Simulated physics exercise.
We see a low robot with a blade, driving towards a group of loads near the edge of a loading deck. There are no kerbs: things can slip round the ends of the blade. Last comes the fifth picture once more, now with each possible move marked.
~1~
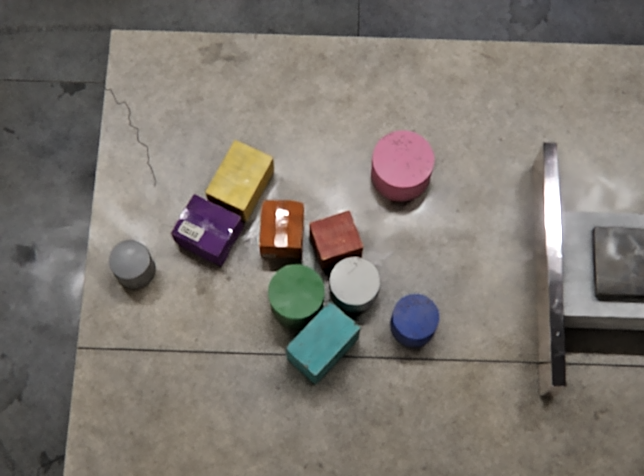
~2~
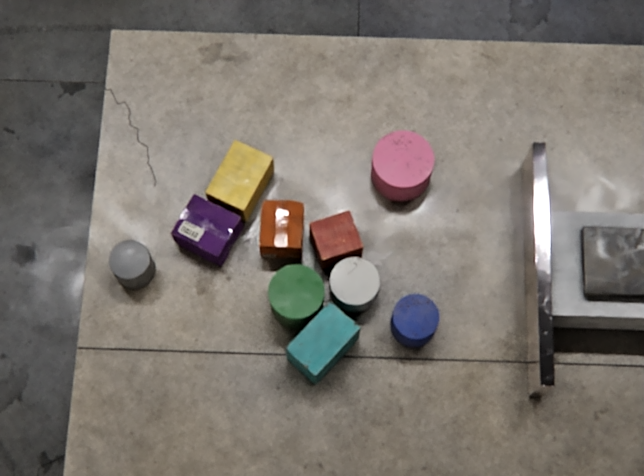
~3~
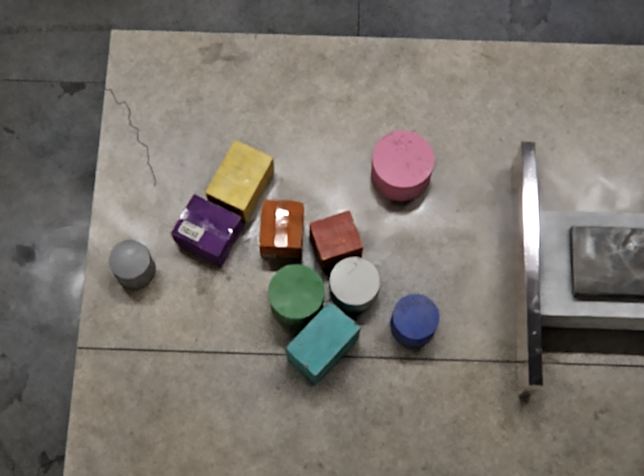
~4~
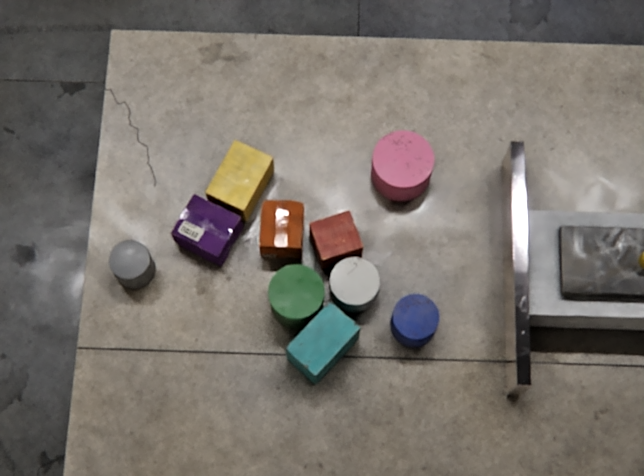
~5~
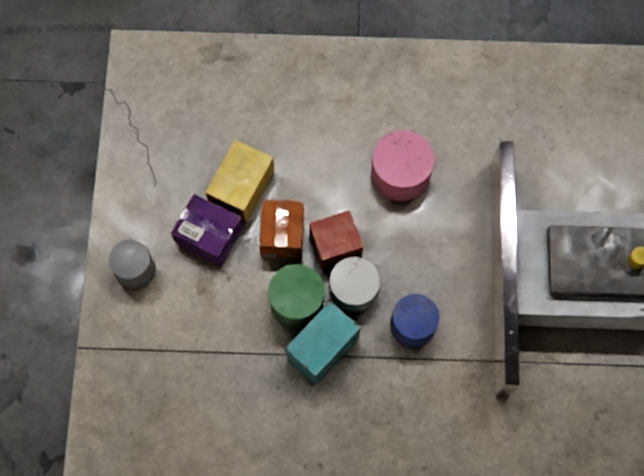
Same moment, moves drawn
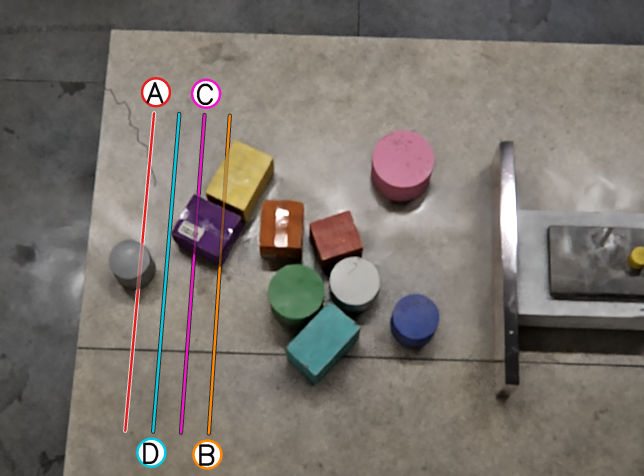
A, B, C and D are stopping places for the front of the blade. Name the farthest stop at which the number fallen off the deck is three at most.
Stop at D.
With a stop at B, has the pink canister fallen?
No.
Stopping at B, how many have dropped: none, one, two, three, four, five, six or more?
The count is none.
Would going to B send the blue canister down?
By then, no.
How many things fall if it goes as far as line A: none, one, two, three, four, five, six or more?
In all, five.
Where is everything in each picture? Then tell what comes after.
The first frame shows pink canister (402, 166); white canister (354, 285); turquoise crate (323, 343).
The second frame shows robot (626, 262); orange parcel (282, 229).
The third frame shows robot (614, 262); purple parcel (207, 231).
The fourth frame shows robot (603, 261); green pail (297, 298).
The fifth frame shows robot (592, 261); yellow crate (241, 182); pink canister (402, 166); white canister (354, 285).
On the marked copy, A at (140, 264); B at (220, 267); C at (193, 266); D at (167, 265).
With D. Early on, robot (468, 257); turquoise crate (304, 353); pink canister (348, 165).
Further on, robot (344, 253); grey canister (112, 272); purple parcel (147, 231).
At the end, robot (247, 250); grey canister over the edge; yellow crate over the edge; three fallen.
As for the rest, A drops five; B is within the limit but short; C is within the limit but short.
